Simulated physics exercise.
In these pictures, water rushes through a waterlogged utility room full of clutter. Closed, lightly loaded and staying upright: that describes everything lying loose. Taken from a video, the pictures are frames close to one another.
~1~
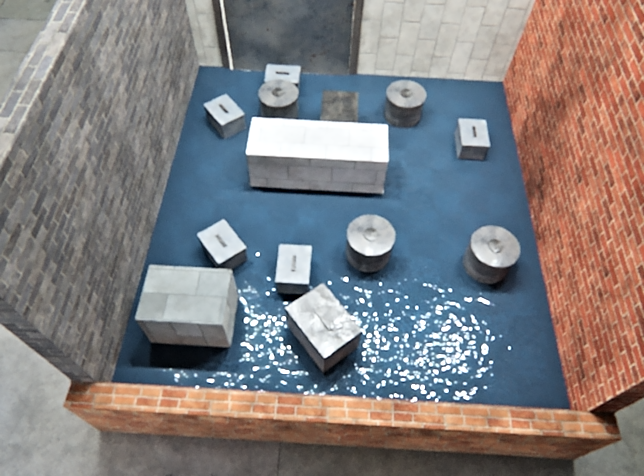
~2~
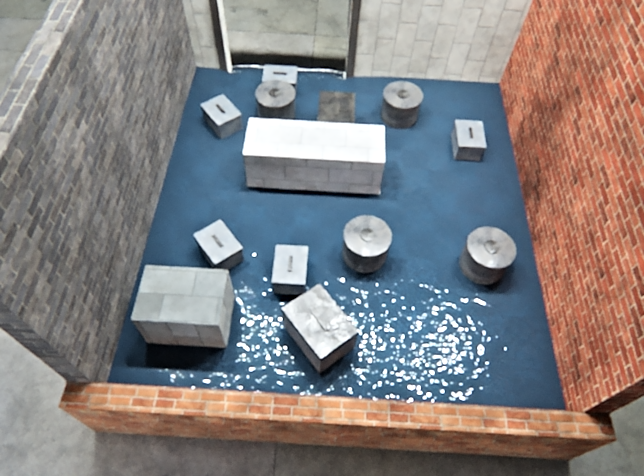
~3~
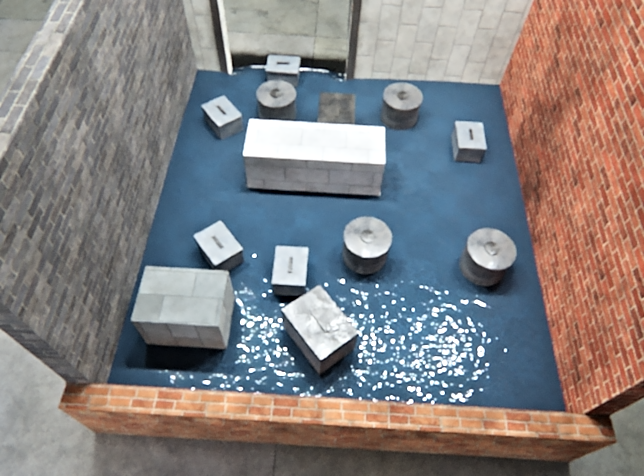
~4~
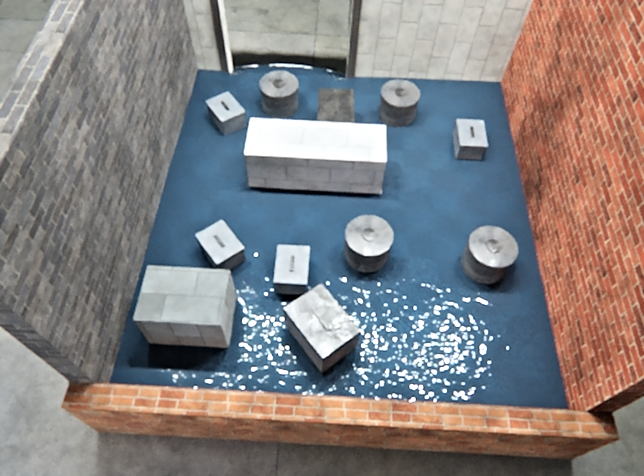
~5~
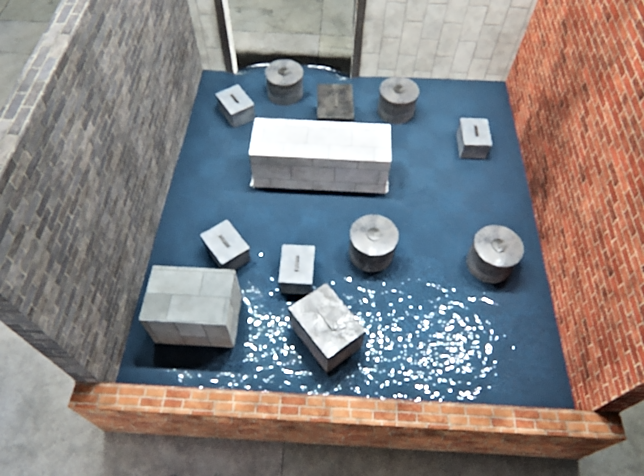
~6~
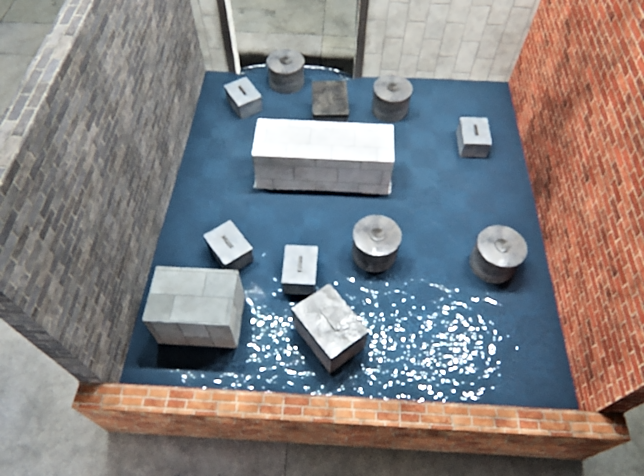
A small gray box at the back of a blue-floored, brick-walled room slipped out of view by the doorway, then the nearby blocks and round drums shifted slightly while the large blocks stayed put.
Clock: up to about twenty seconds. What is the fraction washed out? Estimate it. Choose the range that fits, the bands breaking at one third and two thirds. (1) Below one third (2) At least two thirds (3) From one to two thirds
At least two thirds (2).
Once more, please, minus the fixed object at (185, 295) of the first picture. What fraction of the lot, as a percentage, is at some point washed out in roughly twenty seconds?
About 80 per cent.
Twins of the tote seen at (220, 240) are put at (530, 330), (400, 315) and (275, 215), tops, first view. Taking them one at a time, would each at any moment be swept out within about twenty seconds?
The first remains behind, the second remains behind, the third departs.
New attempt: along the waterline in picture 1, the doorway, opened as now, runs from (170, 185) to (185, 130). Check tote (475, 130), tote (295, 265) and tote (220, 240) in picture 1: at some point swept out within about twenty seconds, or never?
Looking at them in turn, number one is held back, number two is flushed away, and number three is flushed away.
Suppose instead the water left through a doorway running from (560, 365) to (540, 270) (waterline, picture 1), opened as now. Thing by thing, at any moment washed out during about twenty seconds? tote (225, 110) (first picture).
For that one: No.
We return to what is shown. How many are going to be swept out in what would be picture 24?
Tally: 6.
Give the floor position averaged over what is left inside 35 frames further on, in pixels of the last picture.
I'd put it roughly at (328, 153).
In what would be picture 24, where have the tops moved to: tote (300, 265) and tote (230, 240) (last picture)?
(254, 215) and (213, 97), approximately.
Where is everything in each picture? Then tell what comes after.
A tub at (278, 93) floats; a tote at (224, 109), afloat; 0 of 11 have shifted, in the first picture.
A tub at (275, 93) floats; a tote at (221, 109) floats; 0 of 11 have shifted, in the second picture.
A tub at (276, 93), afloat, close to its start; a tote at (221, 110) floats; 1 of 11 have shifted, in the third picture.
A tub at (279, 84), afloat, close to its start; a tote at (225, 106) floats, close to its start; 4 of 11 have shifted, in the fourth picture.
A tub at (284, 72) floats, a stride from its start; a tote at (235, 99) floats, close to its start; 5 of 11 have shifted, in the fifth picture.
A tub at (285, 61) floats, a stride from its start; a tote at (242, 91), afloat, a stride from its start; 6 of 11 have shifted, in the sixth picture.
A moment on, 3 of 11 are out; 8 afloat.
Next, 6 of 11 are out; 5 afloat.
Later, 7 of 11 are out; 4 afloat.
In the end, 10 of 11 are out; 1 afloat.
